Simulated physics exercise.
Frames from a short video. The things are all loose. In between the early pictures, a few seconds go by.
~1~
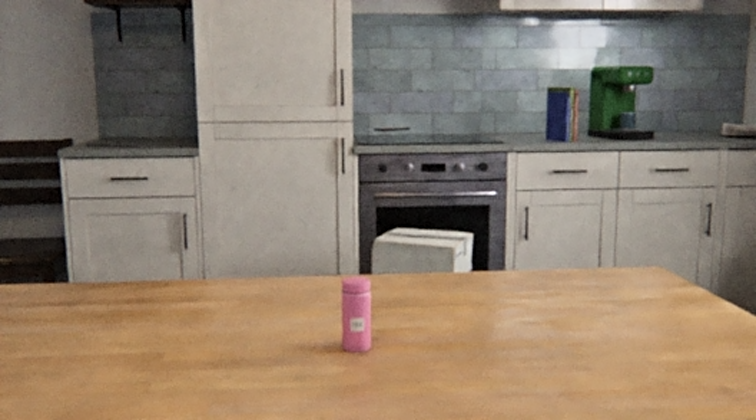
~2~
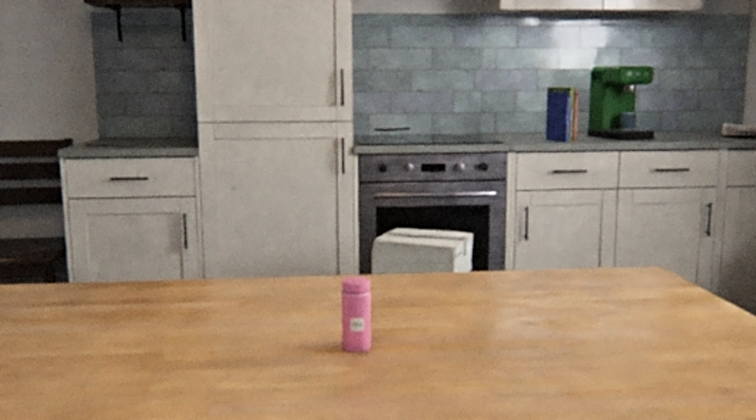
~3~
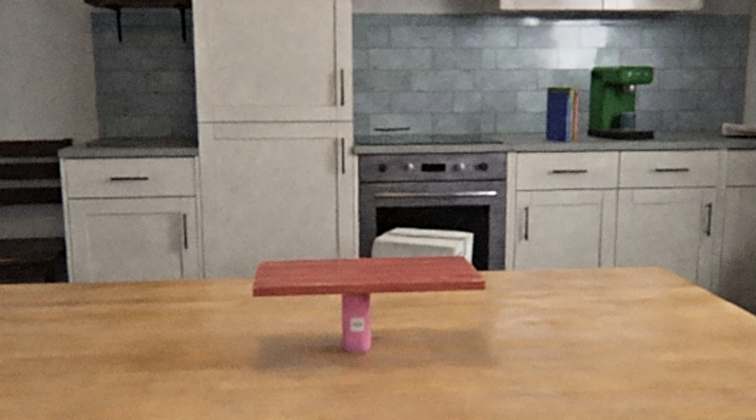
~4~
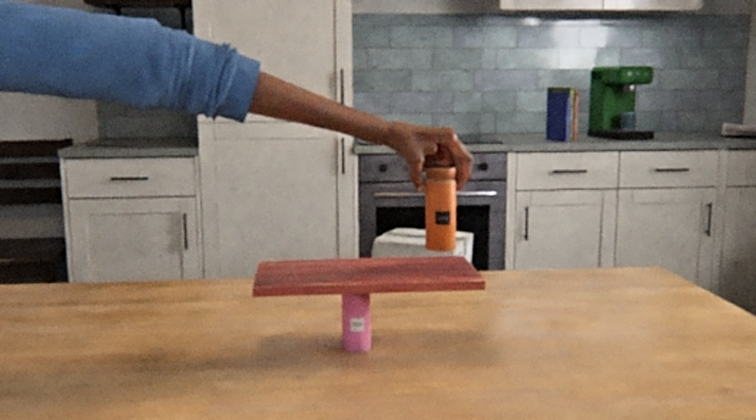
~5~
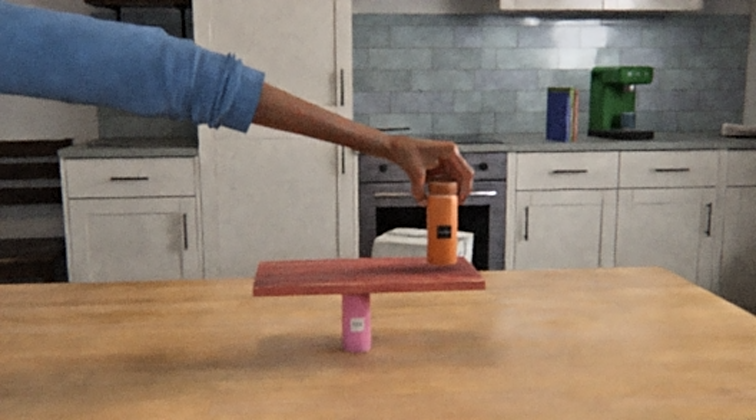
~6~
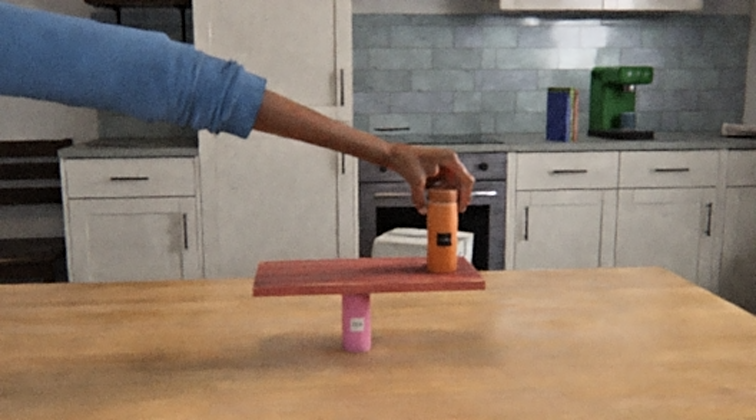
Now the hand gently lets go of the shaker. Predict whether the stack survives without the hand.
The stack is left disturbed.
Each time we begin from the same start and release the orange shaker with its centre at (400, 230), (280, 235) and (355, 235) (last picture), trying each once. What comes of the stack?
So, first it tips over, next it stays steady, and last it stays steady.
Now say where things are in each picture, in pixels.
In the first frame, the last thing is not in view yet.
In the second frame, the last thing is not in view yet.
In the third frame, the last thing is not in view yet; red board (366, 275).
In the fourth frame, on its way; orange shaker (440, 208); red board (366, 275).
In the fifth frame, on its way; orange shaker (442, 222); red board (366, 275).
In the sixth frame, in place under the hand; orange shaker (442, 230); red board (366, 275).
Then, 0.40 s later than the last frame, orange shaker now fallen; red board tilted by 44°.
Then, 1.10 s later than the last frame, red board tilted by 42°.
Then, 2.00 s later than the last frame, red board tilted by 35°.
When it is over, fallen, orange shaker; left askew, red board; pink shaker as before. The stack gives way.
